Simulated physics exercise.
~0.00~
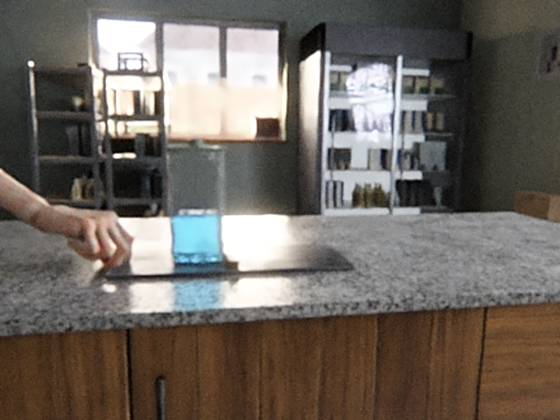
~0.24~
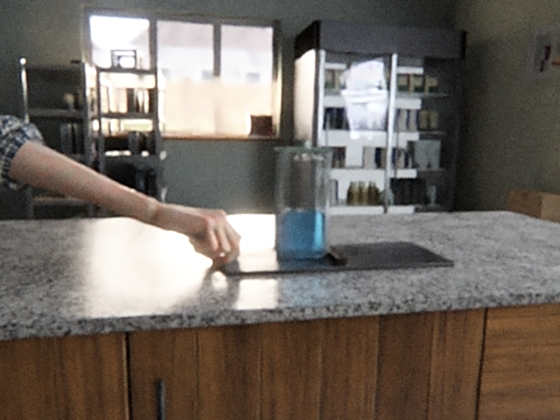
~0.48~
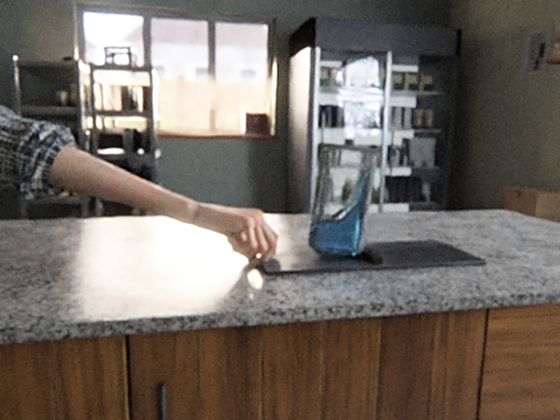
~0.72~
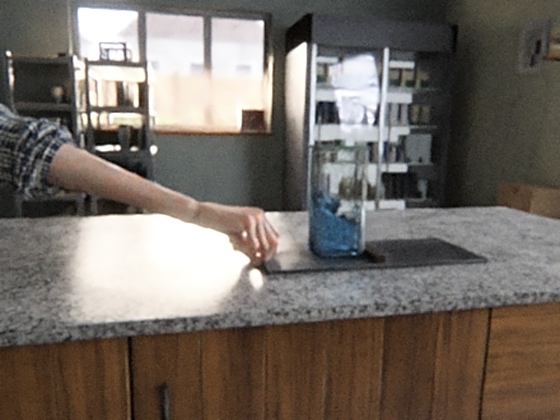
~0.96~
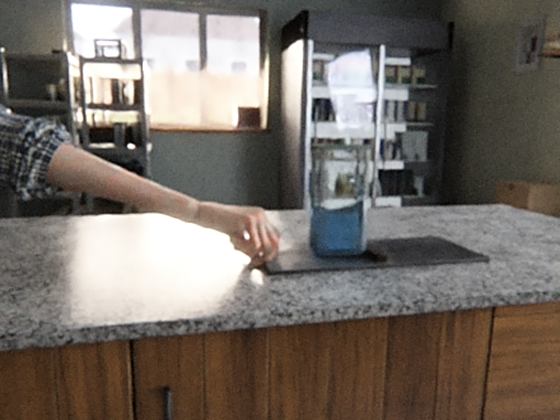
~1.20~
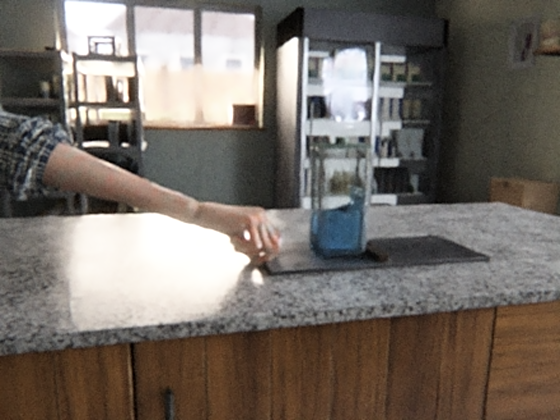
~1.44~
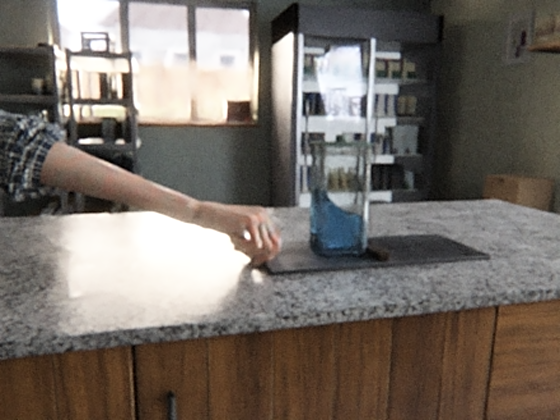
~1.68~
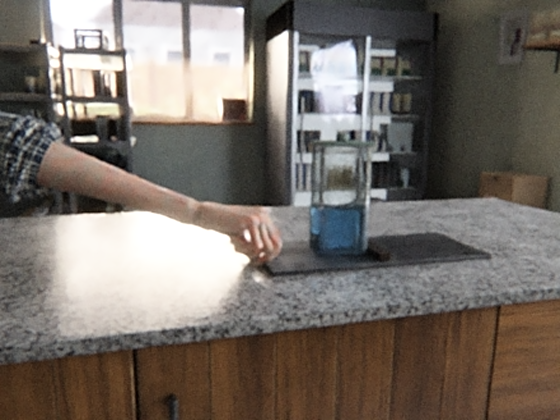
A clear square bottle, partly filled with blue water, stands on a thin dark board atop a speckled grey counter with wooden cabinet fronts, seen from just in front. Behind are a bright window, metal shelves and a tall dark display cabinet. A hand reaching in from the left, its arm in a checked sleeve, holds the board's edge as it slides right. The board stops, and the bottle tips slightly rightward against a small dark strip, its water surging. It settles back upright, the water sloshes, and the bottle remains standing while the view drifts slightly.
